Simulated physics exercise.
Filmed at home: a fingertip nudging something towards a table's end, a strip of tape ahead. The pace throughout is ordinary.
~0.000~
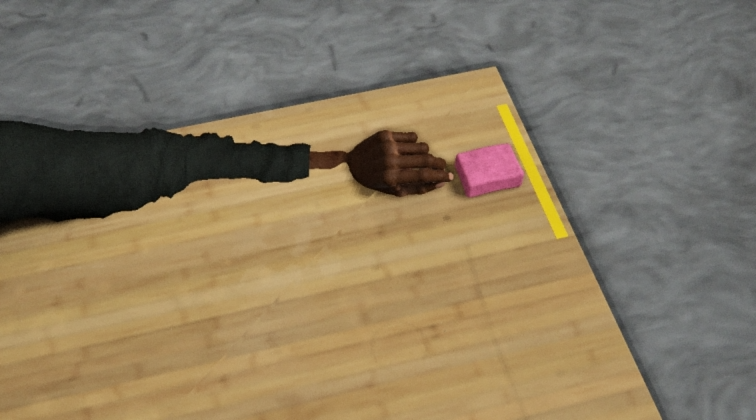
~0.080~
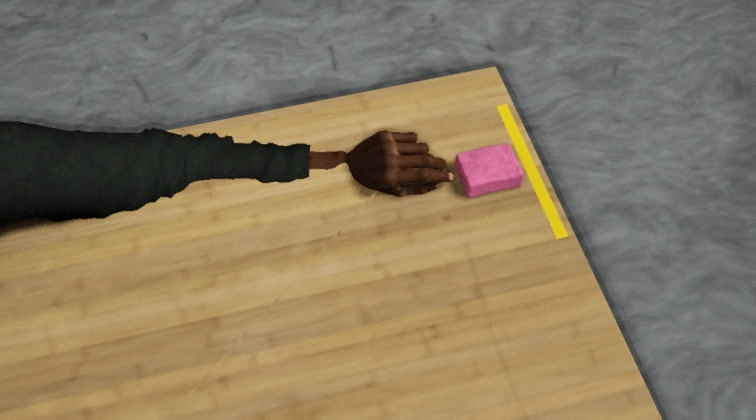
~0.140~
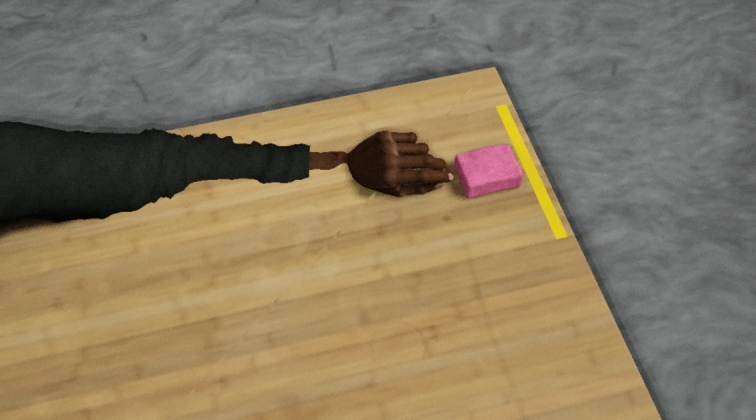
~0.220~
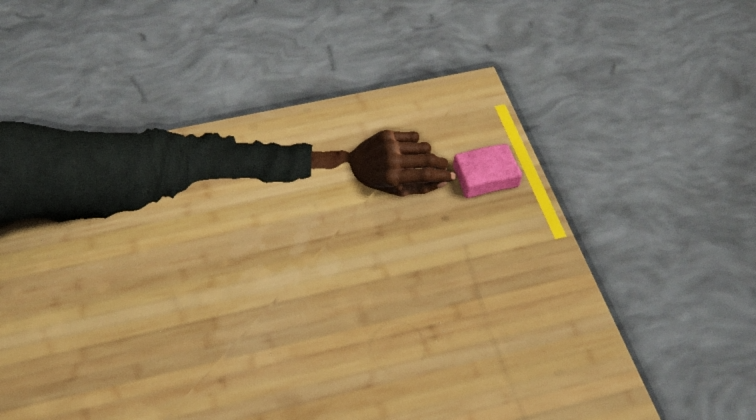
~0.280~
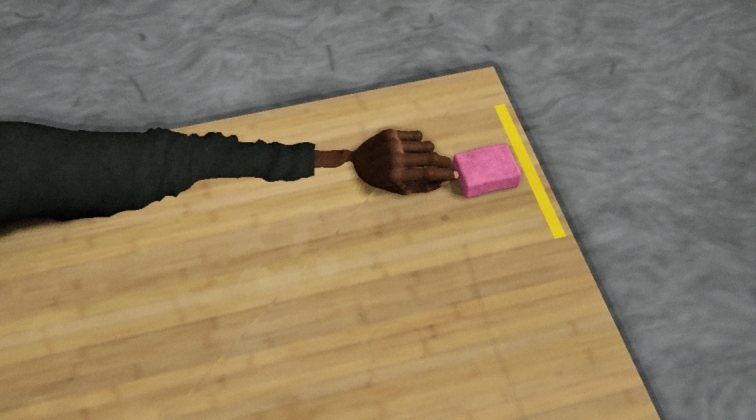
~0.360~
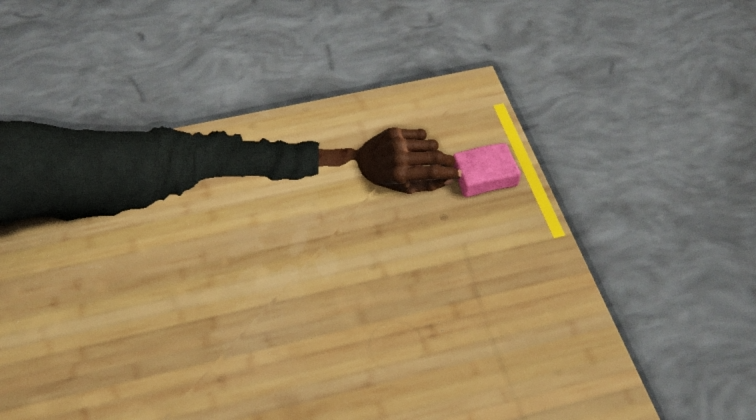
On a light wooden tabletop above a grey, textured surface, a dark-sleeved arm reaches in from the left with fingertips beside a pink sponge near a yellow strip; the hand edges slightly right while the sponge barely moves.
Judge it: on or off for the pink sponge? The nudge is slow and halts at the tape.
Off the table.
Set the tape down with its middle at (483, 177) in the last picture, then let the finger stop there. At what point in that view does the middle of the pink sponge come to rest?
End position approximately (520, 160).
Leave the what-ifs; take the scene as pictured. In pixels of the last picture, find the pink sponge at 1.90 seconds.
Near (529, 353).
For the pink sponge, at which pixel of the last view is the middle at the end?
Its middle settles around (494, 380) in the last picture.
After 1.64 s, pink sponge on its side near (559, 178).
After 1.90 s, pink sponge falling near (529, 353).
At rest (2.3 s), the pink sponge goes over the edge, near (494, 380).
